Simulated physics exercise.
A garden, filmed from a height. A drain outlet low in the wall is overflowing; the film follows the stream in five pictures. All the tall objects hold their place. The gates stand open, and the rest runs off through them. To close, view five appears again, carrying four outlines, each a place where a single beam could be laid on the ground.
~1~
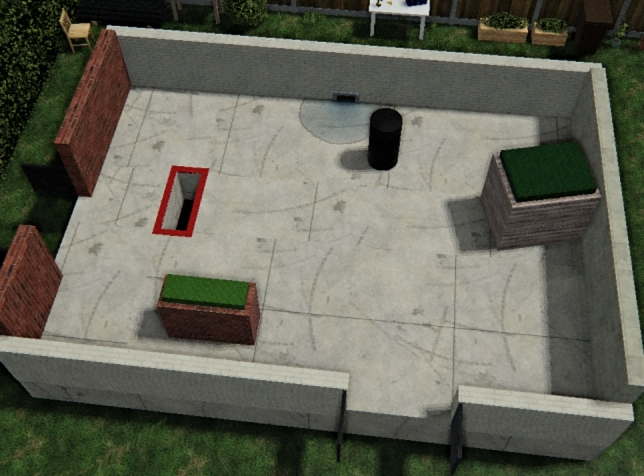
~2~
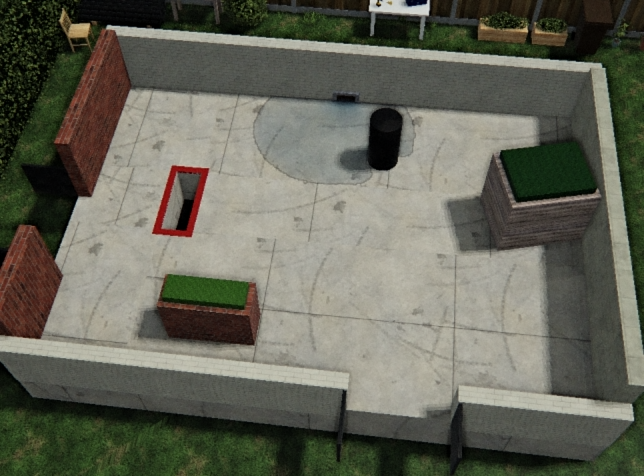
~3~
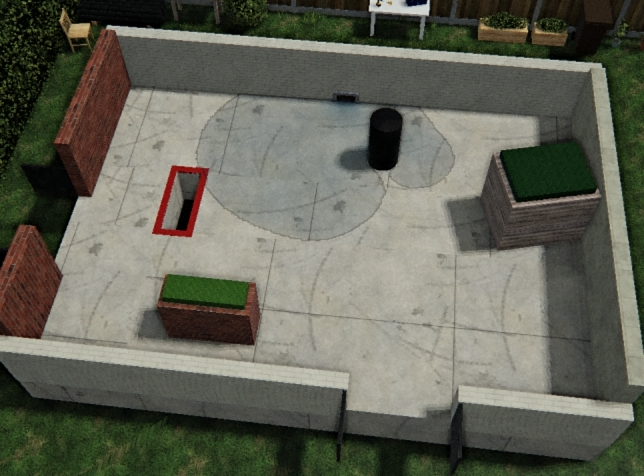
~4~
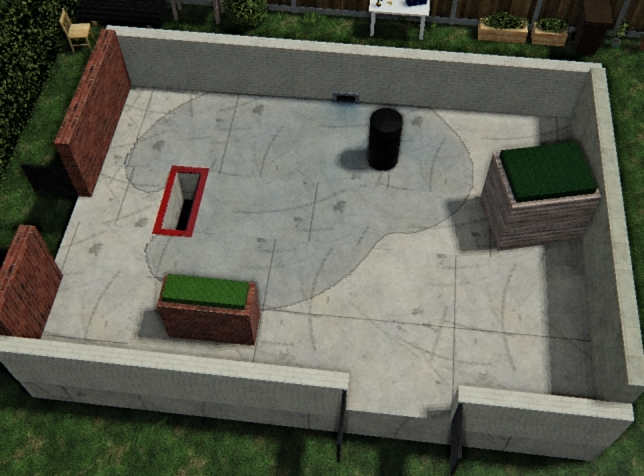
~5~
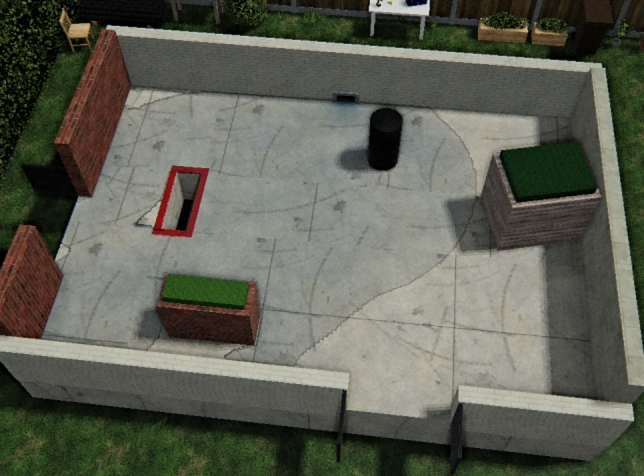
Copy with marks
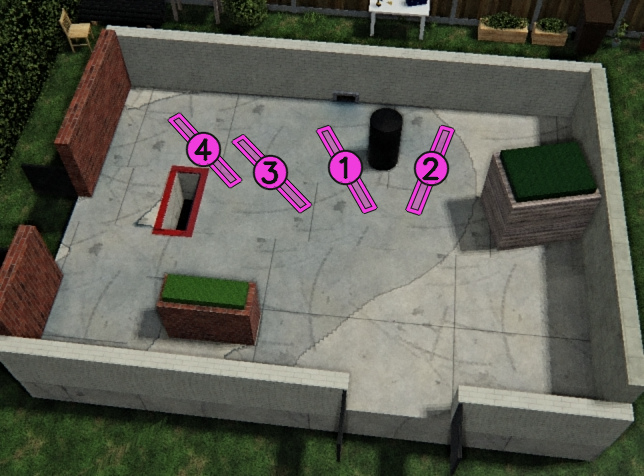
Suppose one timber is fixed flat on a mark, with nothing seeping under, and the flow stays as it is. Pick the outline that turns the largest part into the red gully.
It is 2.
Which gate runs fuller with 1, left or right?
The left gate.
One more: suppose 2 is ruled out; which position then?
Here it is position 1.
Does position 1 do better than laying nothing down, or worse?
It is worse.
On the marked copy, 1 from (323, 129) to (369, 209); 2 from (413, 211) to (447, 128); 3 from (238, 139) to (304, 207); 4 from (174, 117) to (234, 182).
With 1, about 24 % of the stream runs into the red gully, about 76 % out by the gates.
With 2, about 31 % of the stream runs into the red gully, about 68 % out by the gates.
With 3, about 17 % of the stream runs into the red gully, about 82 % out by the gates.
With 4, about 16 % of the stream runs into the red gully, about 83 % out by the gates.
